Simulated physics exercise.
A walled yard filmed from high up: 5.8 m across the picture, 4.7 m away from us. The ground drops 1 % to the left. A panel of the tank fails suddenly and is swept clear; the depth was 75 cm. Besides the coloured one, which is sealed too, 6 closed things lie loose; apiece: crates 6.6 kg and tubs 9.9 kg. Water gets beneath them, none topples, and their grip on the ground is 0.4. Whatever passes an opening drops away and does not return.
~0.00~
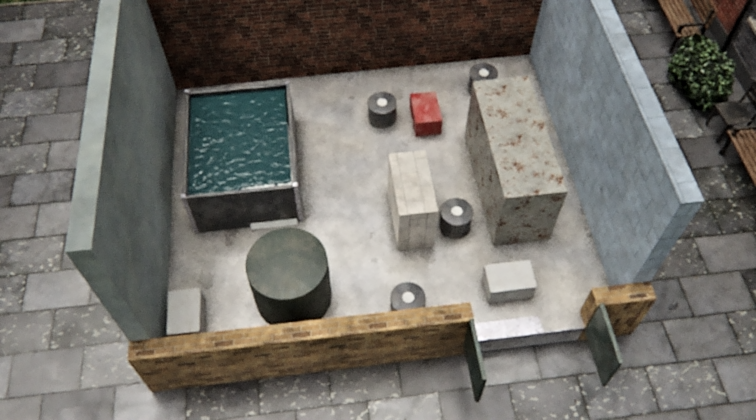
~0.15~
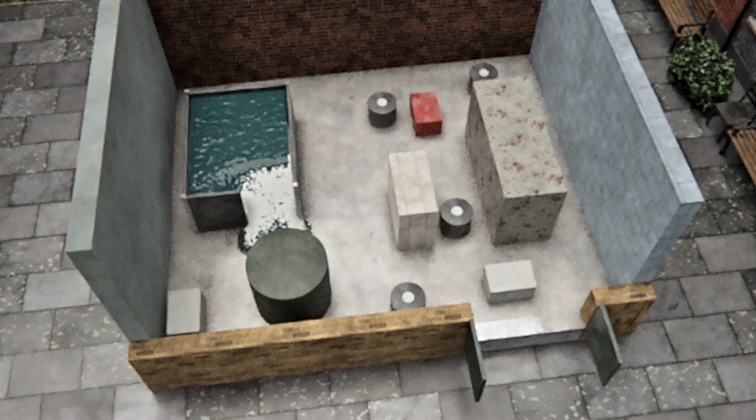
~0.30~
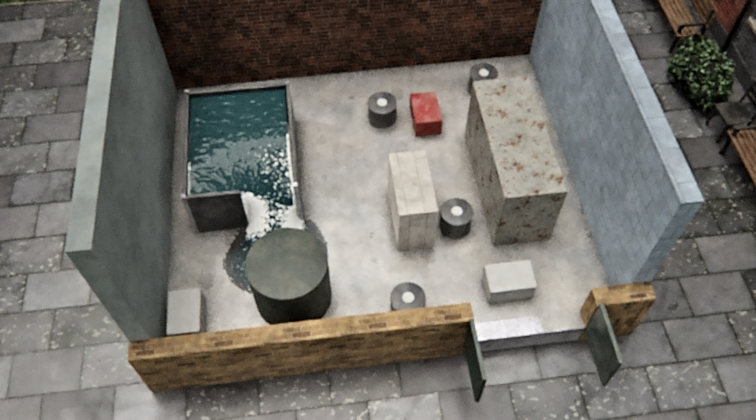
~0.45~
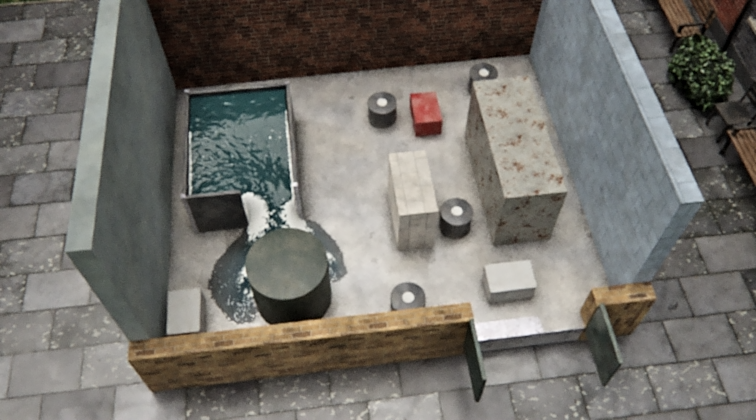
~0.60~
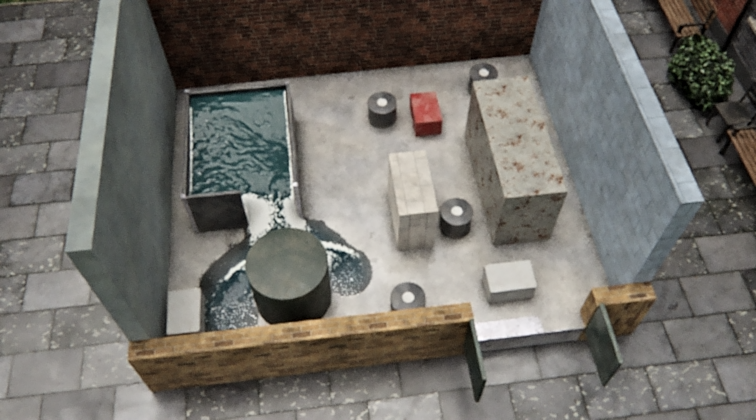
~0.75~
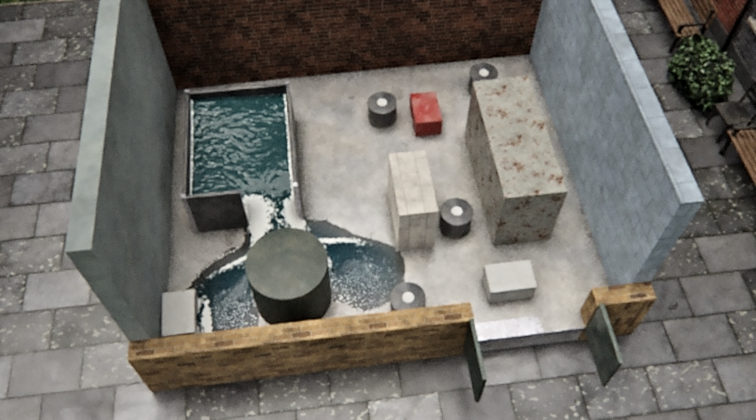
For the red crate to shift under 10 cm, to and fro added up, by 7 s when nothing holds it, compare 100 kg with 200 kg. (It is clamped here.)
Verdict: The smaller load will do.
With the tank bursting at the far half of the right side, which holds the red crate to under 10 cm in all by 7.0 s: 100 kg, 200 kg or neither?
Then only the larger load is enough.
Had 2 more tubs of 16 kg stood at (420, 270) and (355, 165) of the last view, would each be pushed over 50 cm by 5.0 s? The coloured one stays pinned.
In that order: More, short of it.
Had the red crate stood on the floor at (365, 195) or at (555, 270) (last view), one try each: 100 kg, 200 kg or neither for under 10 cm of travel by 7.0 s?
In that order: Either load holds; either load holds.
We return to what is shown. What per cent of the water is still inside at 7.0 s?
Some 90 per cent remains.
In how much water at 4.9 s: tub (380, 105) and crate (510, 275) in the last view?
Roughly 3 and 10 cm.
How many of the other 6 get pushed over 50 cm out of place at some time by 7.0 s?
3 of them.
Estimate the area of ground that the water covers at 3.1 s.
About 16 m2.
After 1.4 s the red crate would be 0 cm from its start with 100 kg and 0 cm from its start with 200 kg; 0 cm of water round it then.
After 3.1 s the red crate would be 0 cm from its start with 100 kg and 0 cm from its start with 200 kg; 2 cm of water round it then.
After 4.9 s the red crate would be 0 cm from its start with 100 kg and 0 cm from its start with 200 kg; 1 cm of water round it then.
After 7.0 s the red crate would be 0 cm from its start with 100 kg and 0 cm from its start with 200 kg; 3 cm of water round it then.
